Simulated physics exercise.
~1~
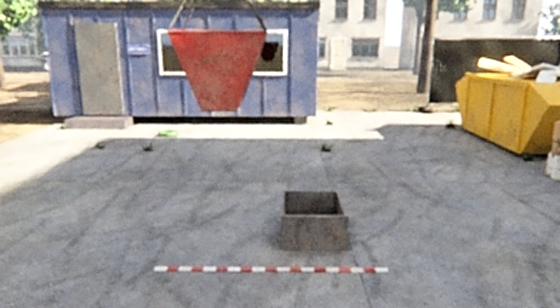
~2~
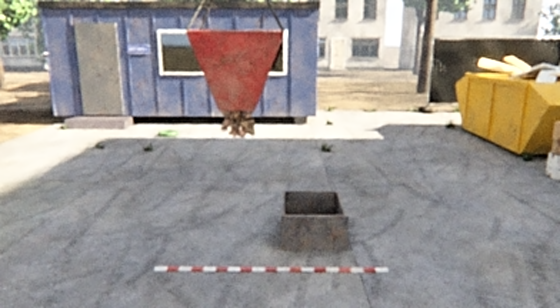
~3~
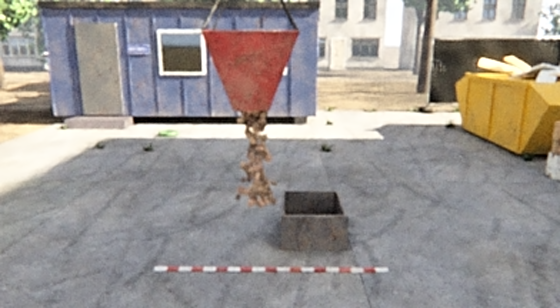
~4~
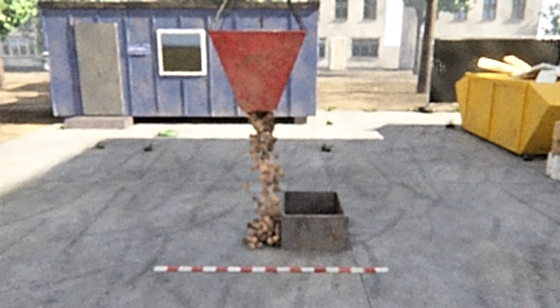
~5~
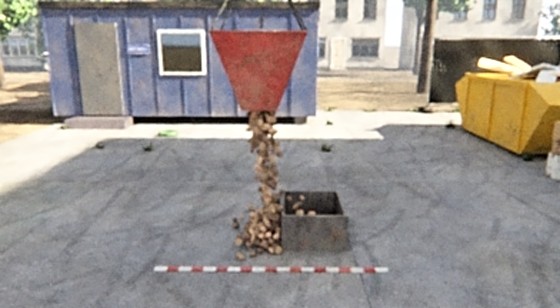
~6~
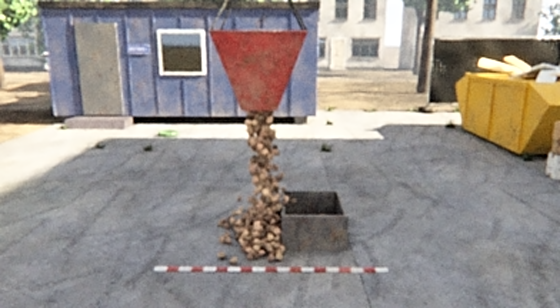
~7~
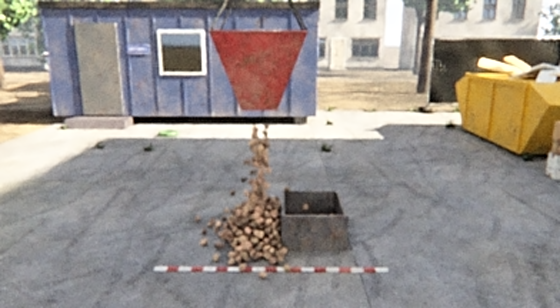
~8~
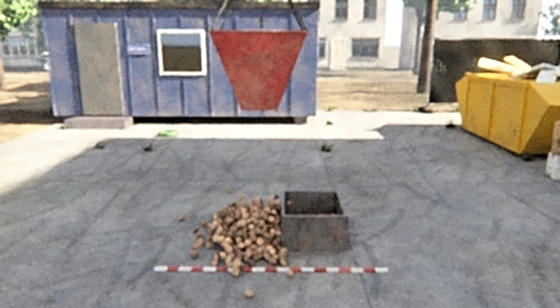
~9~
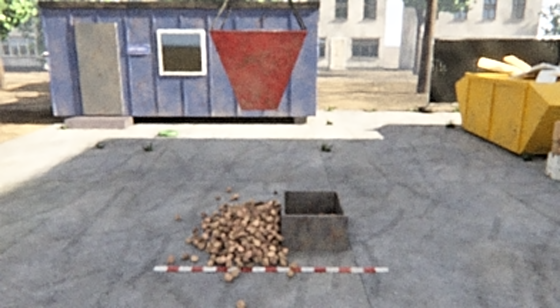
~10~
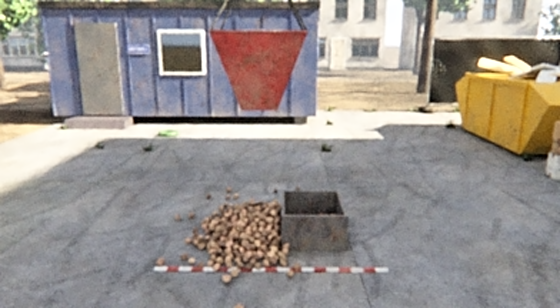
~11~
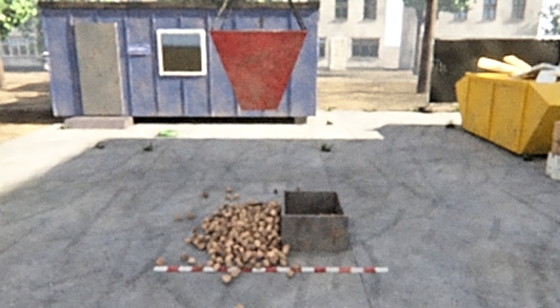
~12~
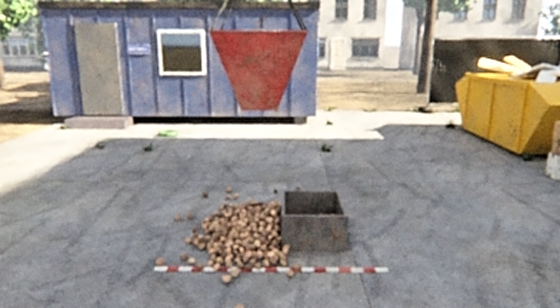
To begin with, a red hopper hangs in front of a blue cabin, above a paved yard with an open-topped dark bin, a striped staff and a yellow container off to the right. The hopper moves rightwards, and brown stones start to spill from its bottom. It stops short of the bin, and the stones pour down in a stream, landing just left of it, while a few drop inside. The heap grows against the bin's left side as the stream thins and ends. Some stones roll over the staff, and the pile settles, nearly all of it left of the bin.
